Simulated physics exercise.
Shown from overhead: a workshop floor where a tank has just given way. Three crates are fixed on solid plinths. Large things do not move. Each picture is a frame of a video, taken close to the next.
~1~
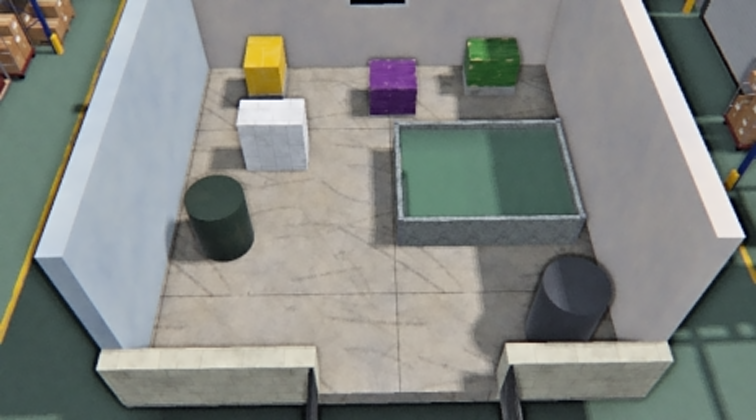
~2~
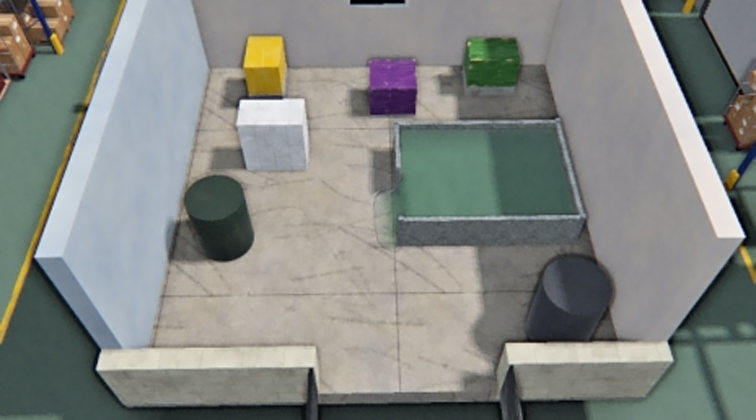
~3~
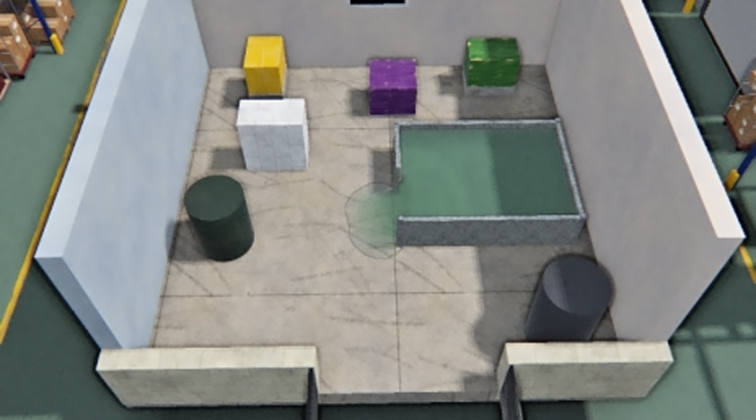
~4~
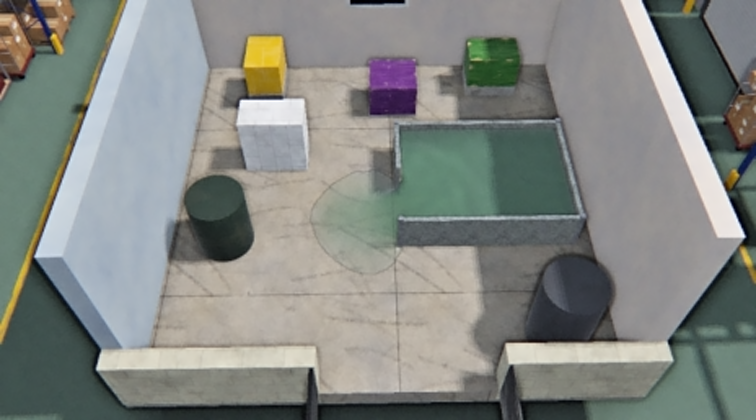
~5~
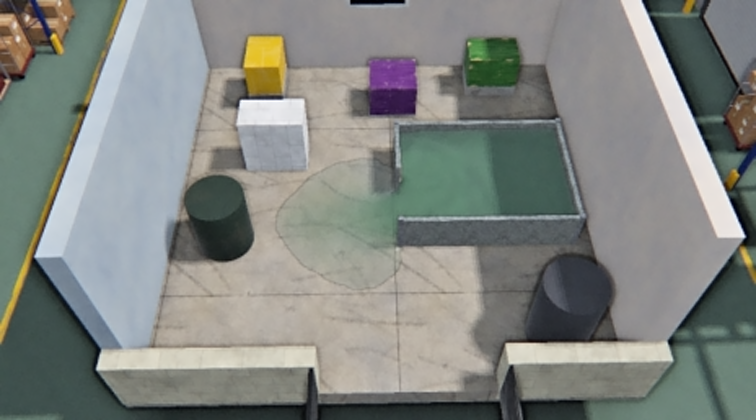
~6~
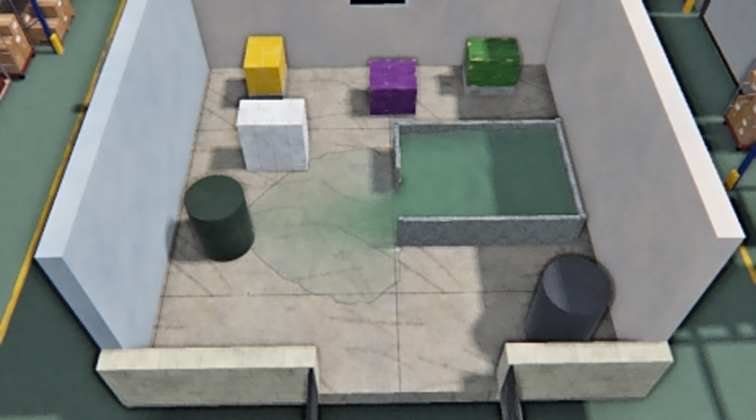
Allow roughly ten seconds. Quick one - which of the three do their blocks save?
As I see it, I expect the yellow crate to never get touched; I expect the purple crate to get touched; I expect the green crate to never get touched.
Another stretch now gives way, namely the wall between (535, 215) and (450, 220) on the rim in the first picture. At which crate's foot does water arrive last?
Last comes the crate marked yellow.
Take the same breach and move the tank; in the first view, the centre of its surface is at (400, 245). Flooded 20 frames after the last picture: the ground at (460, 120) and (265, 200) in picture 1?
Untouched, then submerged.
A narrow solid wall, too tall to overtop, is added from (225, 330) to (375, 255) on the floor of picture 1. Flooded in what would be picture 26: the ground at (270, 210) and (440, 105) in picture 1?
In order, I'd call them inundated and bare.
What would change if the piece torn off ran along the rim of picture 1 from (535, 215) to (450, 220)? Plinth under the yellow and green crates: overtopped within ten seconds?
Yellow crate: Untouched; green crate: Untouched.
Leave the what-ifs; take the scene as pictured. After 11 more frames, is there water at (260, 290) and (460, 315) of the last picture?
First spot inundated, second spot spared.
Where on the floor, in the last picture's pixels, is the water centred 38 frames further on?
Centre of mass: Roughly (347, 210).
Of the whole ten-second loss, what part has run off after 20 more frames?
It would be around 5 %.
A moment on, water covers 25 % of the floor; the yellow crate not reached, the purple crate not reached, the green crate not reached.
Next, water covers 40 % of the floor; the yellow crate water round its plinth, the purple crate not reached, the green crate not reached.
Then, water covers 45 % of the floor; the yellow crate water round its plinth, the purple crate water round its plinth, the green crate not reached.
Later, water covers 75 % of the floor; the yellow crate water round its plinth, the purple crate water round its plinth, the green crate water round its plinth.
In the end, water covers 95 % of the floor; the yellow crate stayed above the water, the purple crate was topped, the green crate stayed above the water.
